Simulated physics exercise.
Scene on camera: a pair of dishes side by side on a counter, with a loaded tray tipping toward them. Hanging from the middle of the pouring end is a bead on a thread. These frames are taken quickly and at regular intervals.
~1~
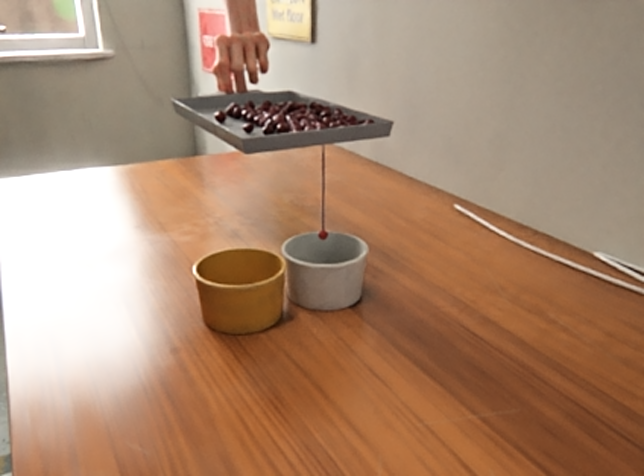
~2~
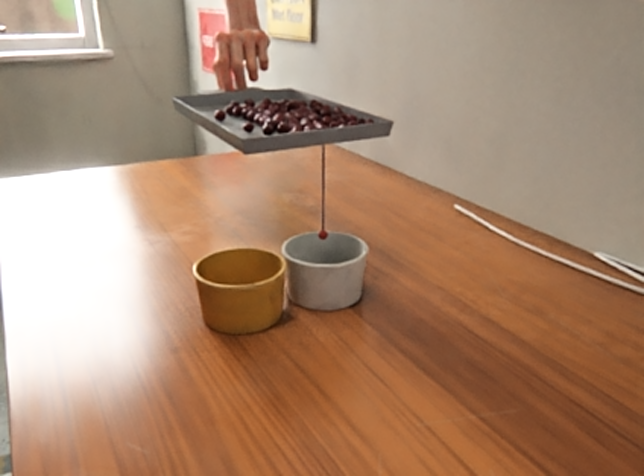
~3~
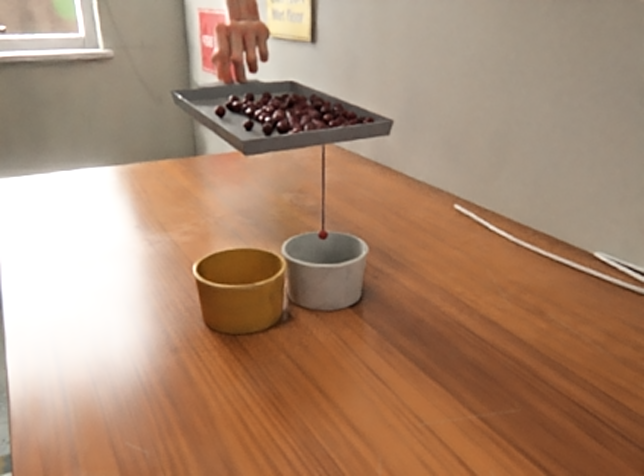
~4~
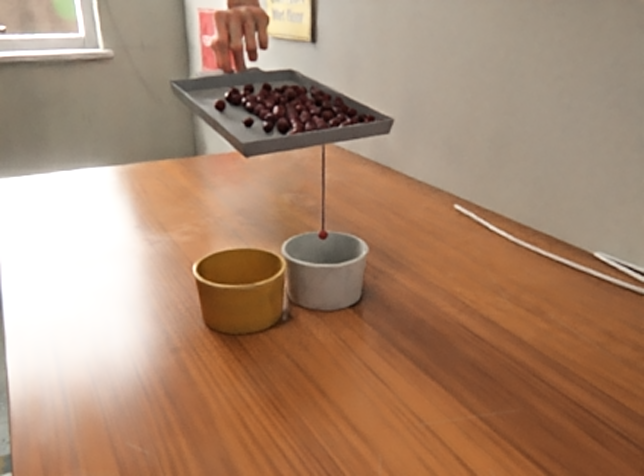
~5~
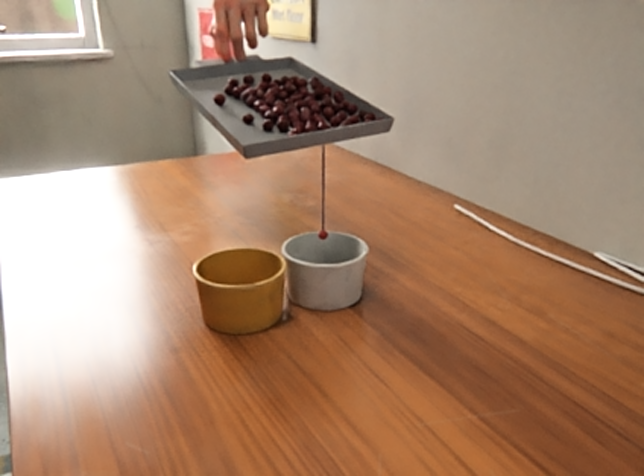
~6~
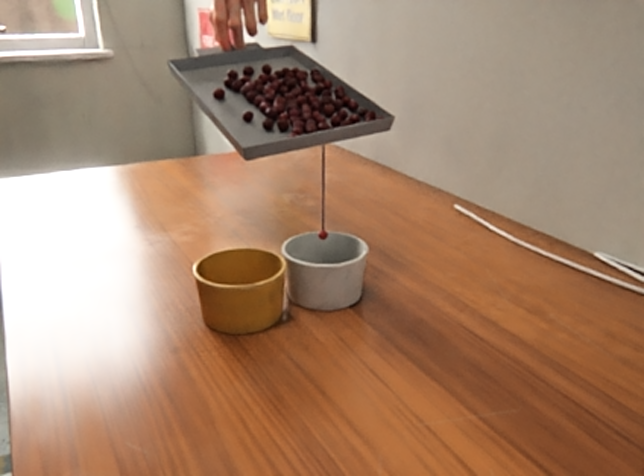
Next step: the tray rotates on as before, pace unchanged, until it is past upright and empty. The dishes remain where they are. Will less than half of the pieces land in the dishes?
Yes, only a minority lands there.
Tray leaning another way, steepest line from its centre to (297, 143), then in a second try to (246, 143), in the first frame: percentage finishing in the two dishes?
Lab note: Try 1 = 10 %, try 2 = 80 %.
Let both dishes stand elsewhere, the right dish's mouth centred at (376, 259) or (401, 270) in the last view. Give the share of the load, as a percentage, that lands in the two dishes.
70 and 50 in a hundred.
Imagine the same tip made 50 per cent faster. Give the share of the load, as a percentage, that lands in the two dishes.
Something like 30 percent, give or take.
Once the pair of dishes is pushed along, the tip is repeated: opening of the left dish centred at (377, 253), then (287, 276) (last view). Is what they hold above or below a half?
At place one not up to half; at place two in excess of half.
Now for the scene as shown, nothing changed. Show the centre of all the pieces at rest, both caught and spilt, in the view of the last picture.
I'd mark it at roughly (328, 326).
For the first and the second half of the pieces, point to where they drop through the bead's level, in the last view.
First part (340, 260), rest (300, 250).
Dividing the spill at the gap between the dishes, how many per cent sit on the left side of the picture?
Near 20 in a hundred.
Soon after the last picture, tray tipped steeply; all on the tray.
A little later, tray tipped past a quarter turn; nearly all on the tray; a small part in the air.
Later still, tray tipped past a quarter turn; about a quarter in the left dish; a stray few in the right dish; most outside both.
At rest, tray tipped past a quarter turn; about a quarter in the left dish; a stray few in the right dish; most outside both.
